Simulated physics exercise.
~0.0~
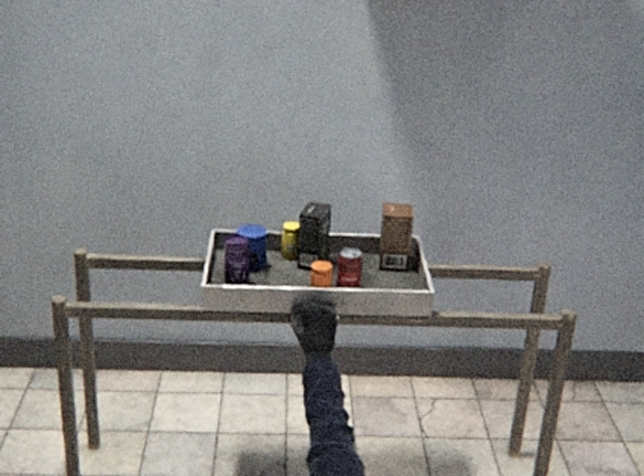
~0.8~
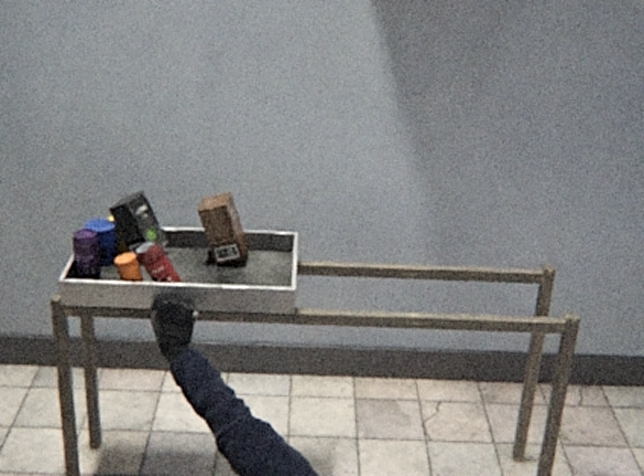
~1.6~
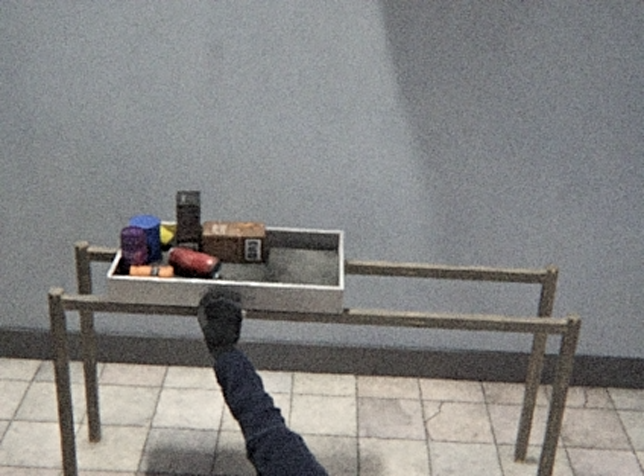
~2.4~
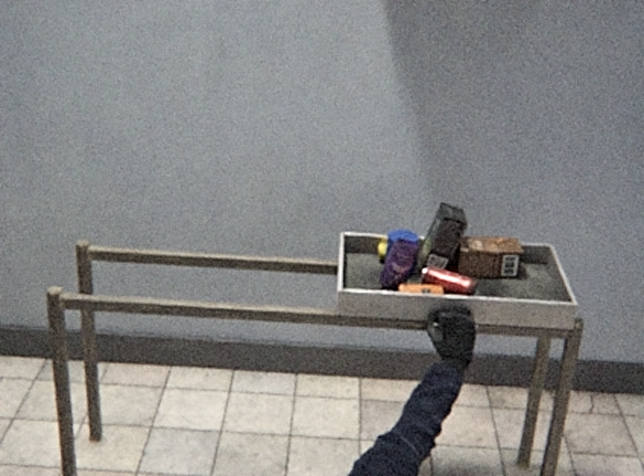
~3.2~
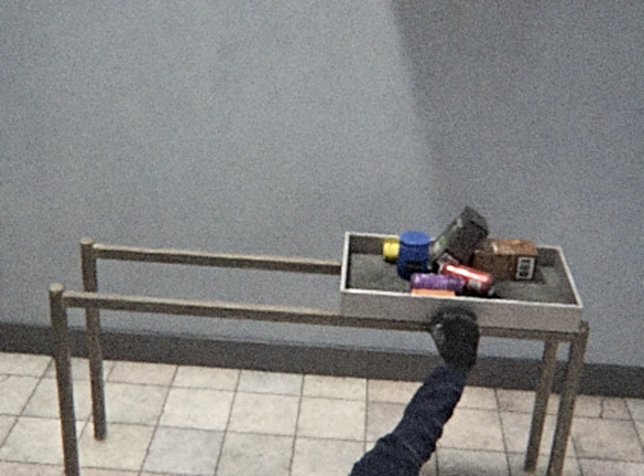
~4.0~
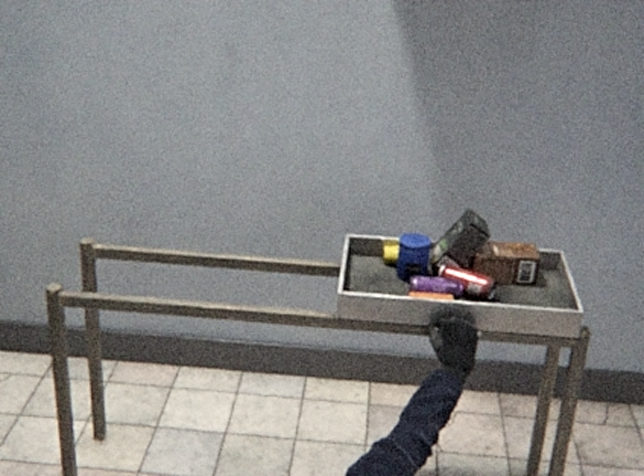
A gloved hand shoved a tray of cans and cartons left along its rails, tipping several, then ran it back to the right end, where the purple can toppled too and the black carton was left leaning among the fallen items.
